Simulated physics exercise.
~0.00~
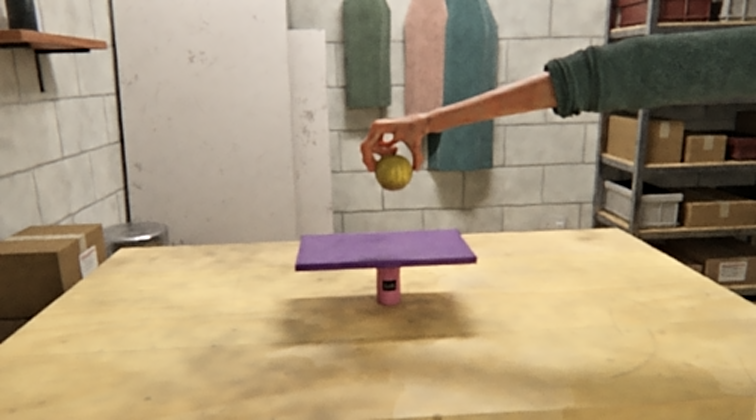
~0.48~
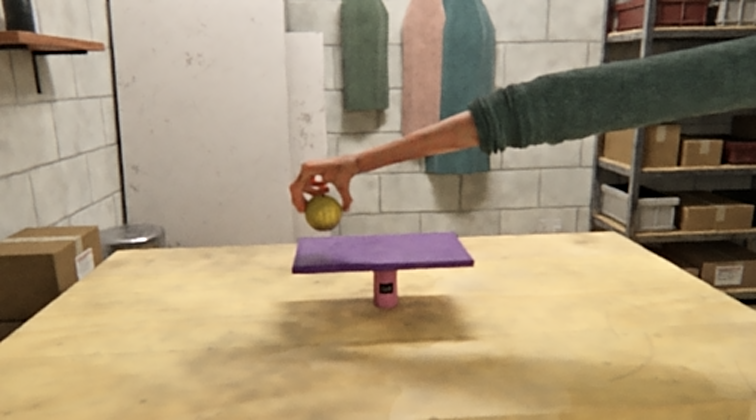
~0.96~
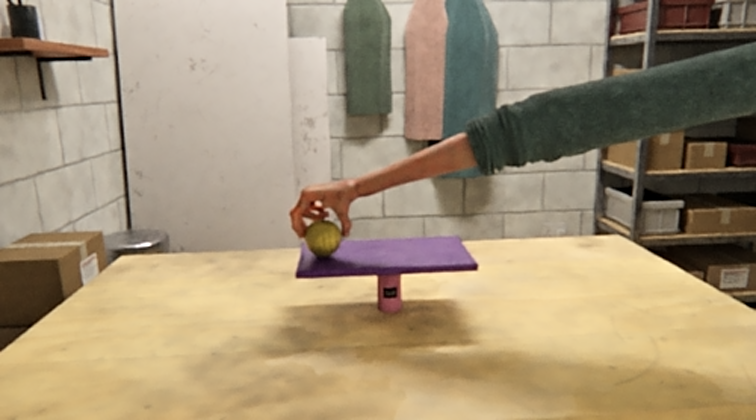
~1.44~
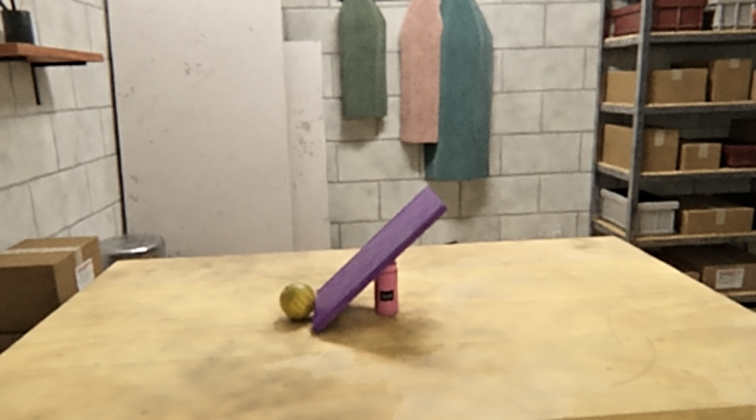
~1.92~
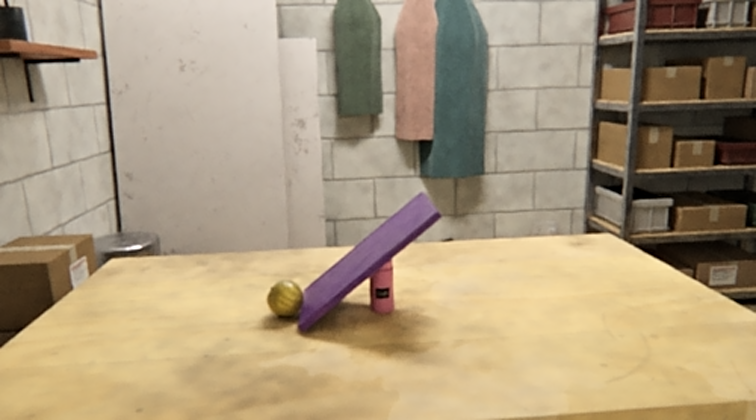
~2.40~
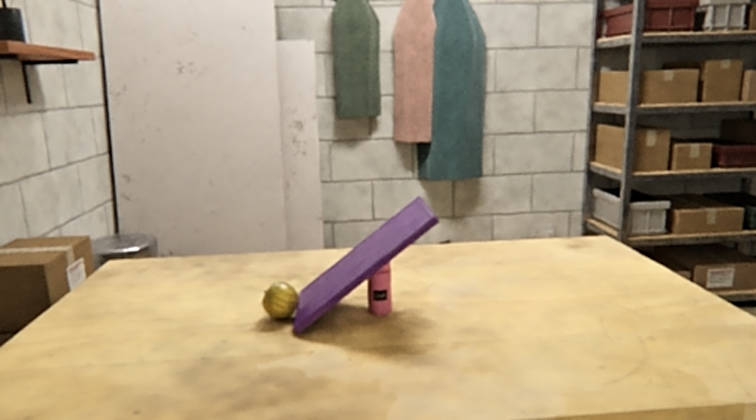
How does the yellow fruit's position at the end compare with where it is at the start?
At the start the hand holds it in the air above the middle of the purple slab. By the end it is lower and farther left, resting on the table beside the slab's lowered left end.
A flat purple slab lies balanced across a small pink container on a pale wooden table, seen from the front by a slightly swaying camera in a storeroom with shelves of boxes on the right. A hand in a green sleeve reaches in from the right, holding a round yellow fruit above the slab. It carries the fruit left, then lowers it onto the slab's left end. Once the hand has let go and gone, the slab is tipped steeply, its left end down on the table. The fruit ends up on the tabletop beside that low end, while the pink container still stands.
